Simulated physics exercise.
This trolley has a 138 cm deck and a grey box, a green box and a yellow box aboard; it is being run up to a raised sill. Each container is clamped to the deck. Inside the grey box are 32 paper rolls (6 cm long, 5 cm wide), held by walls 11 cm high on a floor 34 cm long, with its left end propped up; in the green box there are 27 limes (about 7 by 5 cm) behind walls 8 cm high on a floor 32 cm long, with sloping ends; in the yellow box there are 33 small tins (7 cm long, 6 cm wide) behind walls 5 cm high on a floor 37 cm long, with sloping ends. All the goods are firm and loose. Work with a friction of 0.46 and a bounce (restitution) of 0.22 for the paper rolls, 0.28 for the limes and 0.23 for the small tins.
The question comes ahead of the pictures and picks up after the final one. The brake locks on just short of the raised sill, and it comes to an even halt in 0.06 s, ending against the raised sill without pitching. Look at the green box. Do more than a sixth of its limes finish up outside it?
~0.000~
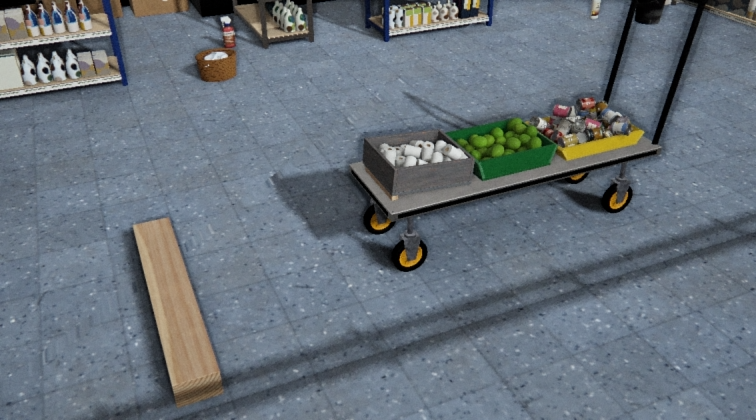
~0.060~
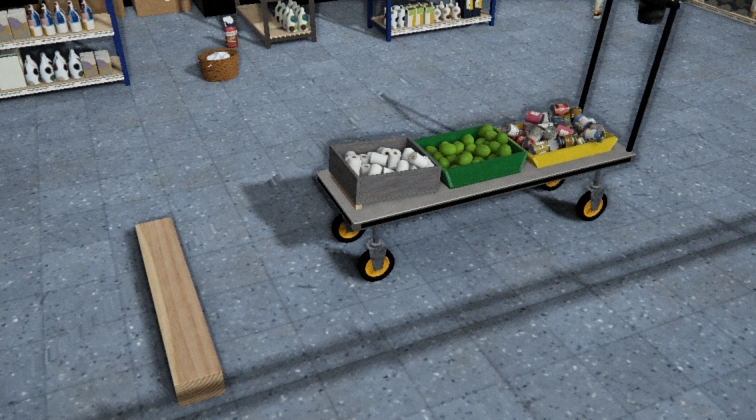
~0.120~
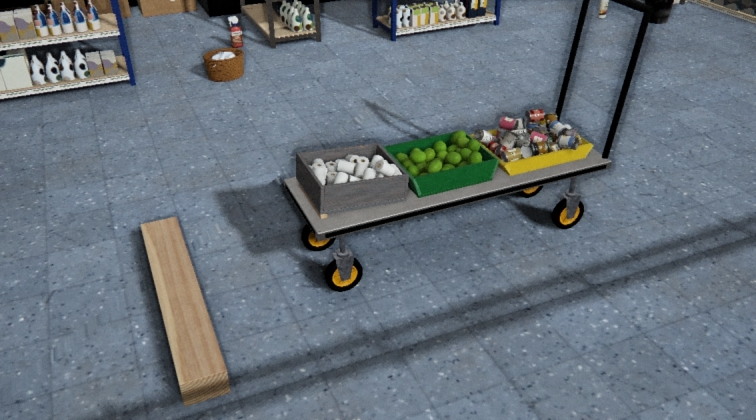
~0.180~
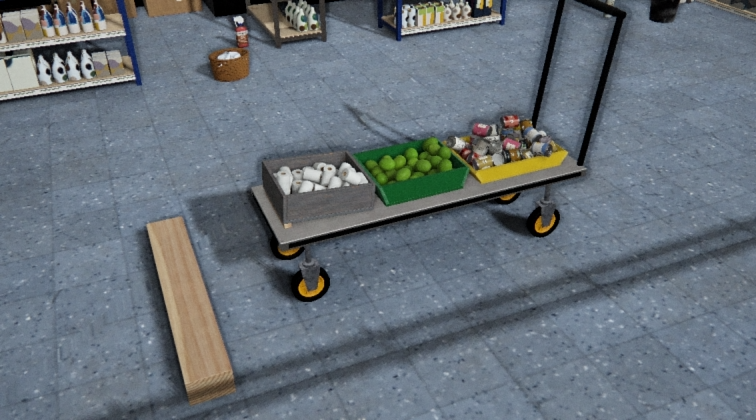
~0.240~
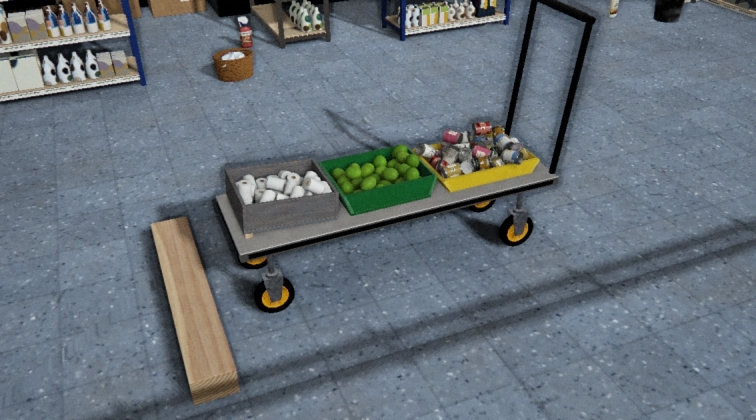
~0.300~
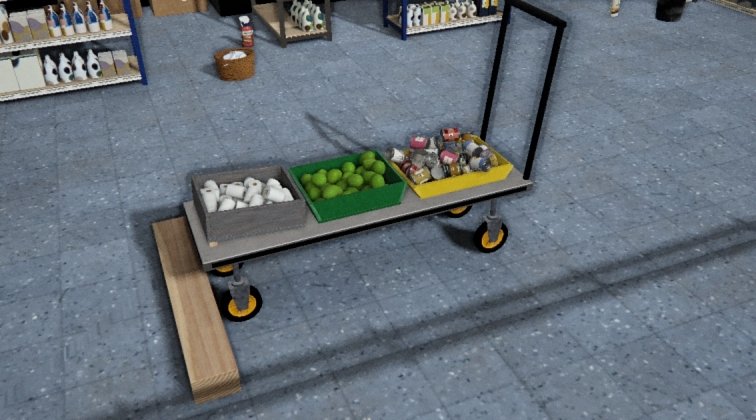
No.
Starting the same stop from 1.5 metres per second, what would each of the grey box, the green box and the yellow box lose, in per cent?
Grey box 0 %, green box 0 %, yellow box 10 %.
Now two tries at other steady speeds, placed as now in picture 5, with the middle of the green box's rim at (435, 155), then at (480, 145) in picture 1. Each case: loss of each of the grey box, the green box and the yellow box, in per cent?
Per cent lost, first try then second - grey box: 0, 10; green box: 0, 10; yellow box: 10, 30.
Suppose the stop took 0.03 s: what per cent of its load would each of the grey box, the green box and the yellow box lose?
Grey box 20 %, green box 10 %, yellow box 50 %.
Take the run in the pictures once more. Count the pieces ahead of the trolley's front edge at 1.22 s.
Some 2 pieces.
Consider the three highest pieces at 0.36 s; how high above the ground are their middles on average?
I'd say near 52 cm.
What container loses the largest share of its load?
Yellow box.
After 0.36 s, the grey box has all 32, the green box has all 27 and the yellow box is down by 1 of 33.
After 0.48 s, the grey box is down by 1 of 32, the green box is down by 2 of 27 and the yellow box is down by 9 of 33.
After 0.71 s, the grey box is down by 2 of 32, the green box is down by 2 of 27 and the yellow box is down by 14 of 33.
Outcome (at 1.22 s), the grey box is down by 2 of 32, the green box is down by 2 of 27 and the yellow box is down by 14 of 33. Asked share, 2 of 27, 7 per cent.
